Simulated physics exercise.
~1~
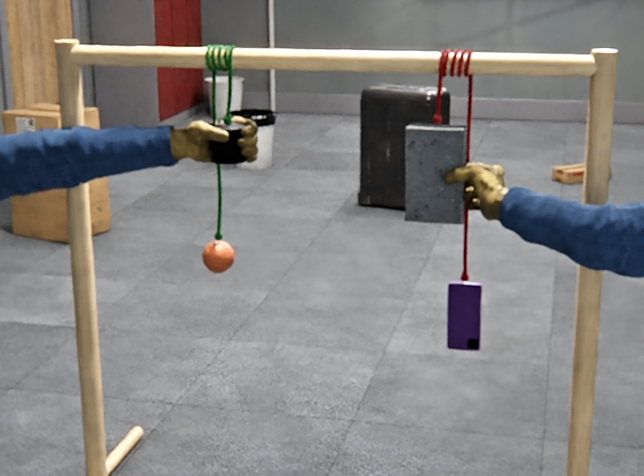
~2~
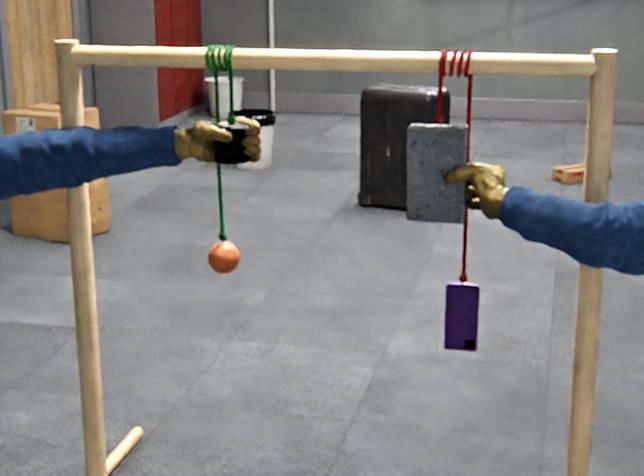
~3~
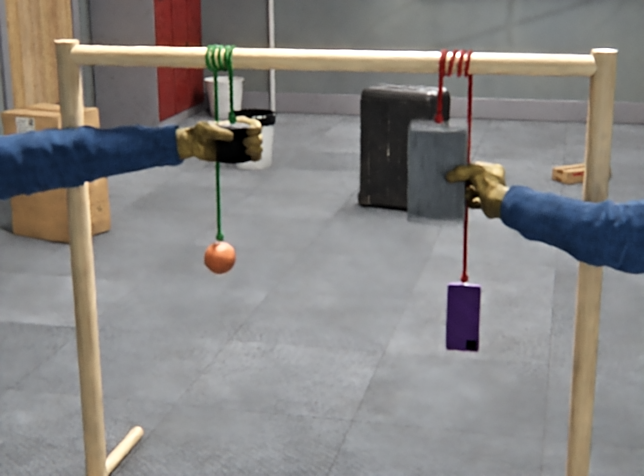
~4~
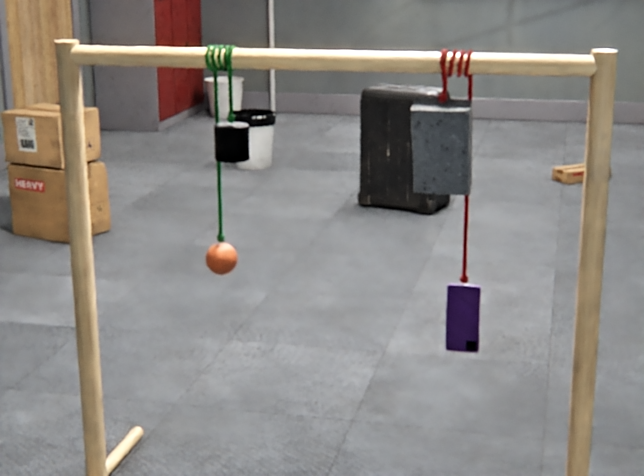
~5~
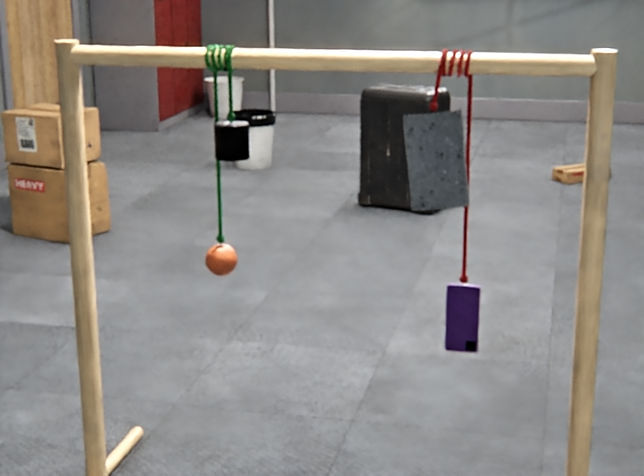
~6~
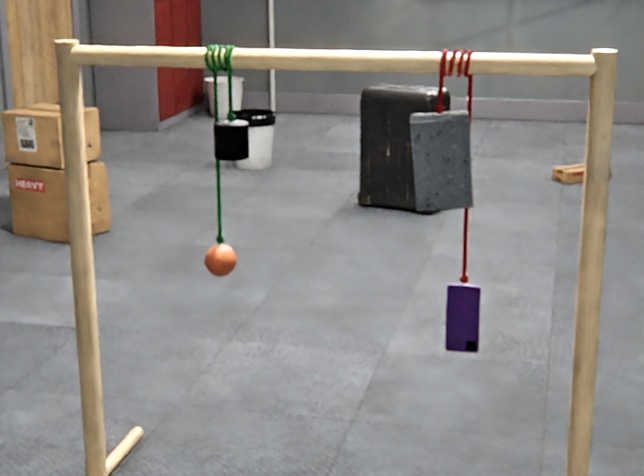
In a grey-floored room, gloved hands held a black block on a green cord and a grey slab on a red cord looped over a wooden rail, then let go; the slab swayed and twisted a little, and both stayed hanging.
